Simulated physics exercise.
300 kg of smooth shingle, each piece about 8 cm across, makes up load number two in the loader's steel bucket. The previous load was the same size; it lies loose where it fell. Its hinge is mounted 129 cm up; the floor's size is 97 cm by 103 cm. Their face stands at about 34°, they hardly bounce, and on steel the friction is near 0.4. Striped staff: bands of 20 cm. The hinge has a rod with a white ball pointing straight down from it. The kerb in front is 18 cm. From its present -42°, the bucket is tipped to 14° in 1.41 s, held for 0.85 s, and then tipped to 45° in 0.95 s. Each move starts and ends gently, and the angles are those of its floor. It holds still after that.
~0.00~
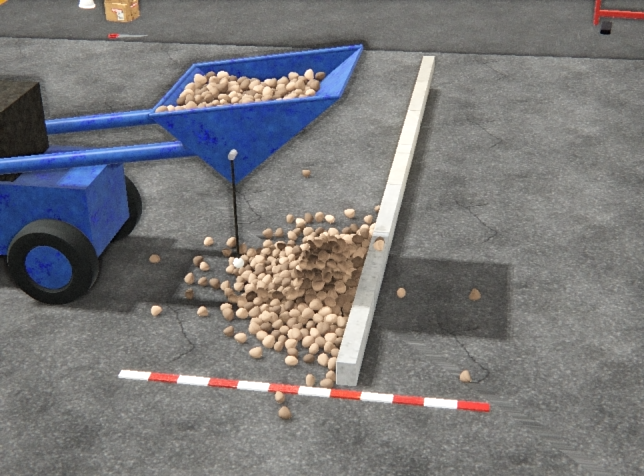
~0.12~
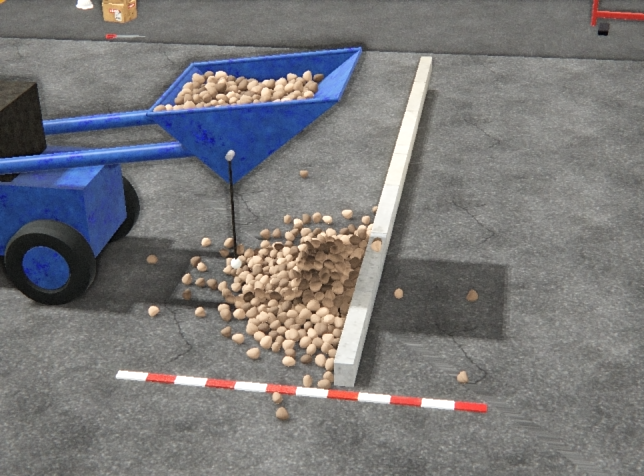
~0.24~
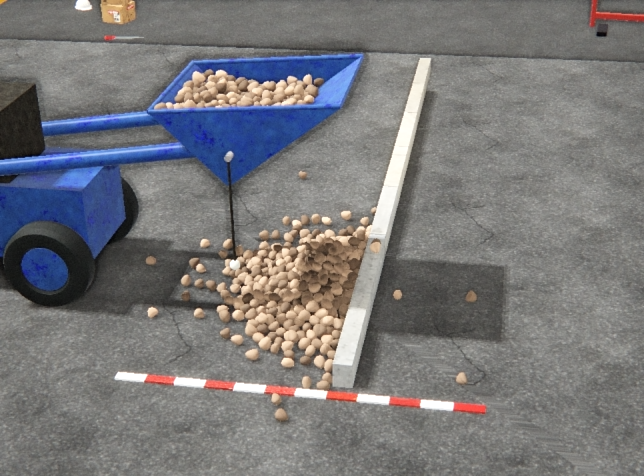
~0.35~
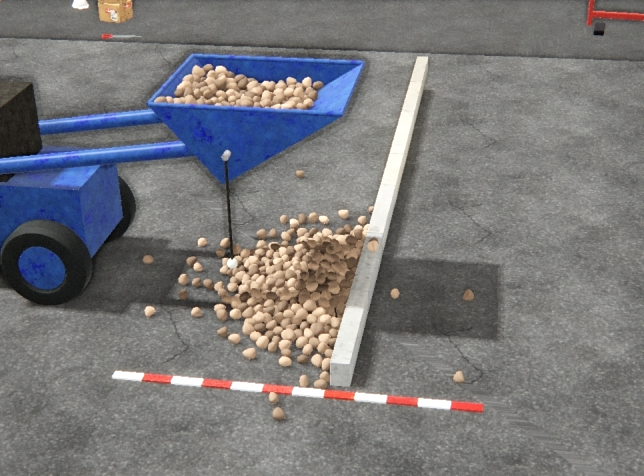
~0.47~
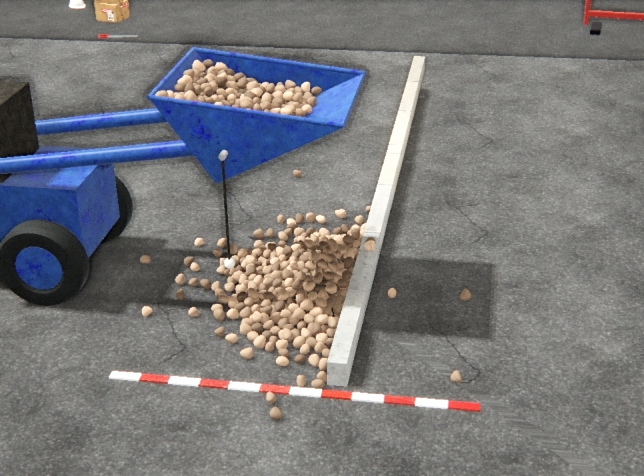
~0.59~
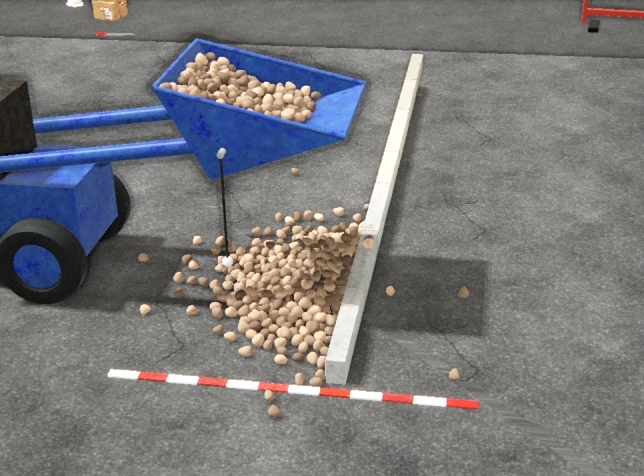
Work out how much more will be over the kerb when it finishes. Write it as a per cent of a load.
Around 74 out of 100.
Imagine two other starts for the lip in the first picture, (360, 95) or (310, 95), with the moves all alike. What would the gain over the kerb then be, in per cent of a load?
I'd expect near 90 per cent first and near 50 per cent next.
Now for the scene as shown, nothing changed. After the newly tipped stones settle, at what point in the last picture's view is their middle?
I'd put their centre close to (395, 280).
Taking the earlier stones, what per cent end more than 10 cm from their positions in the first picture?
Roughly 0 % of them.
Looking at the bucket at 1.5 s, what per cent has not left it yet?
100 % still inside.
After 1.1 s the floor is at 5°; in per cent of one load, 100 in the bucket, 99 on this side of the kerb, 1 over the kerb; the foremost stones are at (382, 293).
After 1.5 s the floor is at 14°; in per cent of one load, 100 in the bucket, 100 on this side of the kerb, 1 over the kerb; the foremost stones are at (384, 275).
After 3.7 s the floor is at 45°; in per cent of one load, 0 in the bucket, 126 on this side of the kerb, 74 over the kerb; the foremost stones are at (539, 308).
After 6.3 s the floor is at 45°; in per cent of one load, 0 in the bucket, 126 on this side of the kerb, 74 over the kerb; the foremost stones are at (542, 314). Net gain over the kerb, 74.
